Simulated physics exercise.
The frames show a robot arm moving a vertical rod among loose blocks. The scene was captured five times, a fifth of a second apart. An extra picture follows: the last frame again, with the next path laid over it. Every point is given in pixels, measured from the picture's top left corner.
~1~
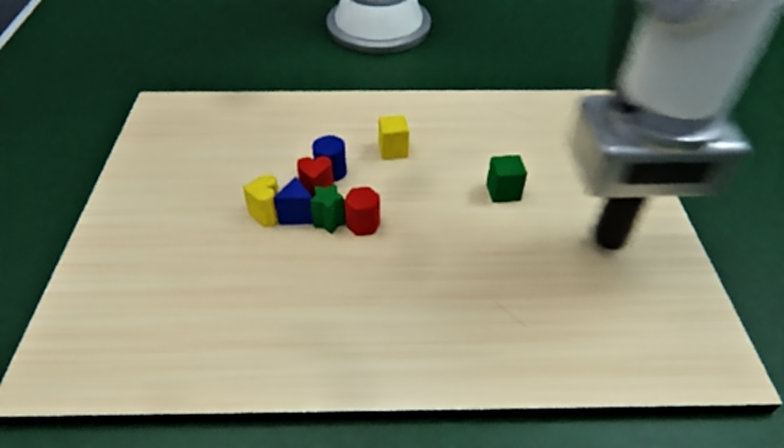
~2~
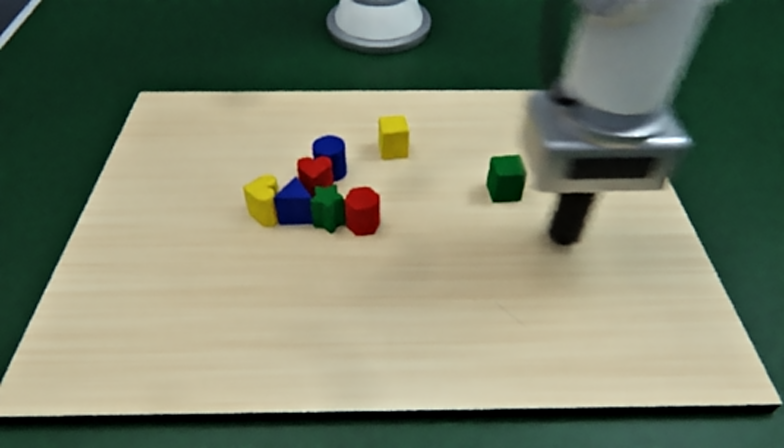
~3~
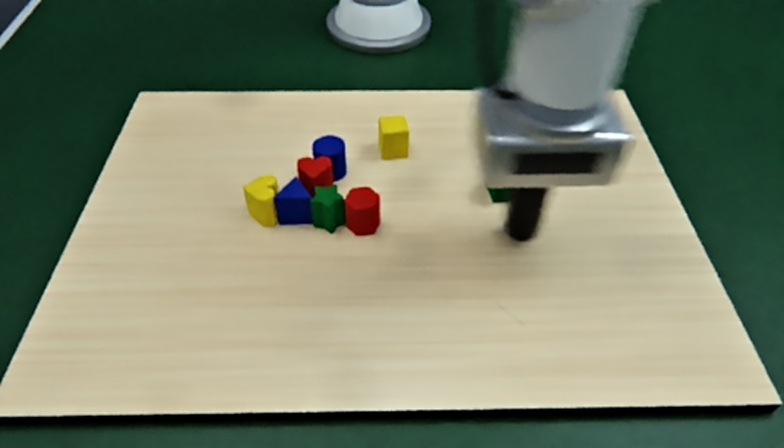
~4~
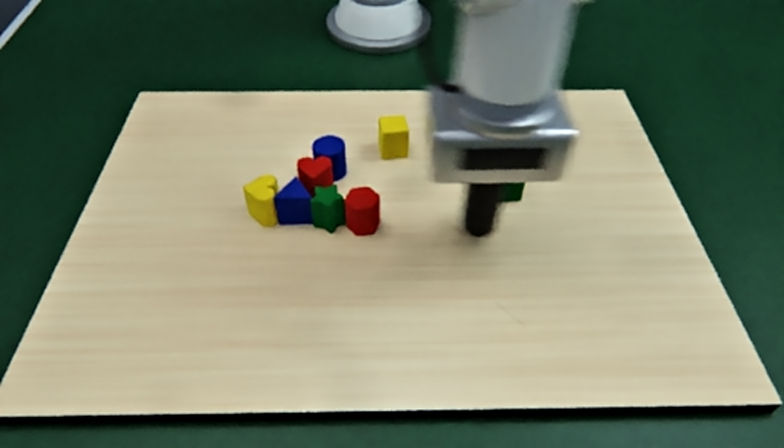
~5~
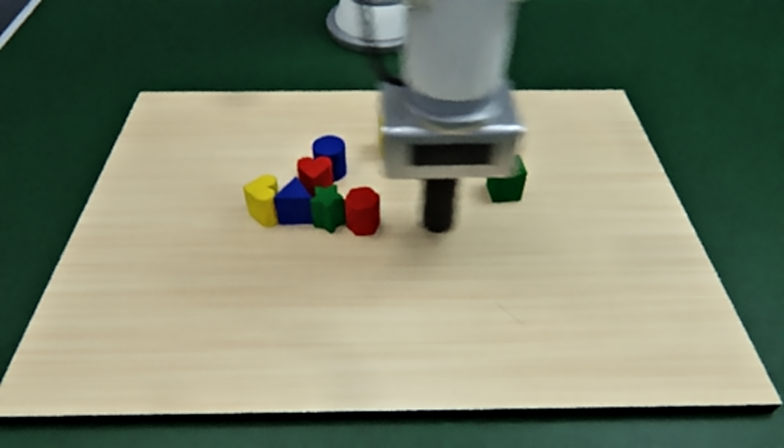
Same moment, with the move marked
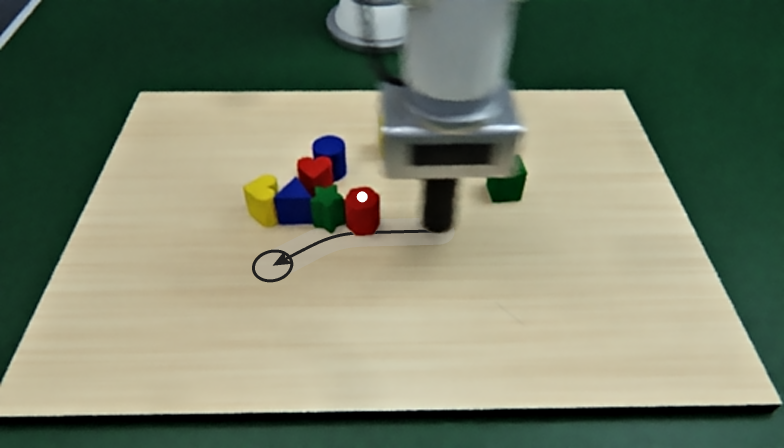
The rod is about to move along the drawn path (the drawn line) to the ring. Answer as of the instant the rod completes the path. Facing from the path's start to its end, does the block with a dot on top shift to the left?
No - that is not the case.
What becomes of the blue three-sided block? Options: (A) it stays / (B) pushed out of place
My answer is option B.
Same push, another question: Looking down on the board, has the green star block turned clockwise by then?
In short: No.
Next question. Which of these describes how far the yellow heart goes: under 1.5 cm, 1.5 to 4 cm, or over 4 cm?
The yellow heart moves under 1.5 cm.
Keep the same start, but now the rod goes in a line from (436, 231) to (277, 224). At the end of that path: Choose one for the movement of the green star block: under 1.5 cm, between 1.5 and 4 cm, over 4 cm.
By the end of the path, it will have gone past 4 cm.
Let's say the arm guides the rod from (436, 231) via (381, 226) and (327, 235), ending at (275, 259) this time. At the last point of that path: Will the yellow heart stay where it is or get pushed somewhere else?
That block moves.
Drawn move, from (436, 231) over (380, 232) and (324, 240) to (273, 266); the dot is on the red hexagon.
On the path given first. One third of the way, rod (379, 223); yellow heart (258, 186); blue three-sided block (288, 191); green star block (318, 192), turned 35° anticlockwise; red hexagon (347, 194), turned 15° clockwise.
Two thirds of the way, rod (323, 230); yellow heart (252, 186), turned 35° clockwise; blue three-sided block (272, 195); green star block (294, 182), turned 40° anticlockwise; red hexagon (324, 186), turned 45° clockwise.
At the end, rod (270, 256); yellow heart (252, 186), turned 35° clockwise; blue three-sided block (272, 195); green star block (295, 182), turned 40° anticlockwise; red hexagon (324, 186), turned 45° clockwise.
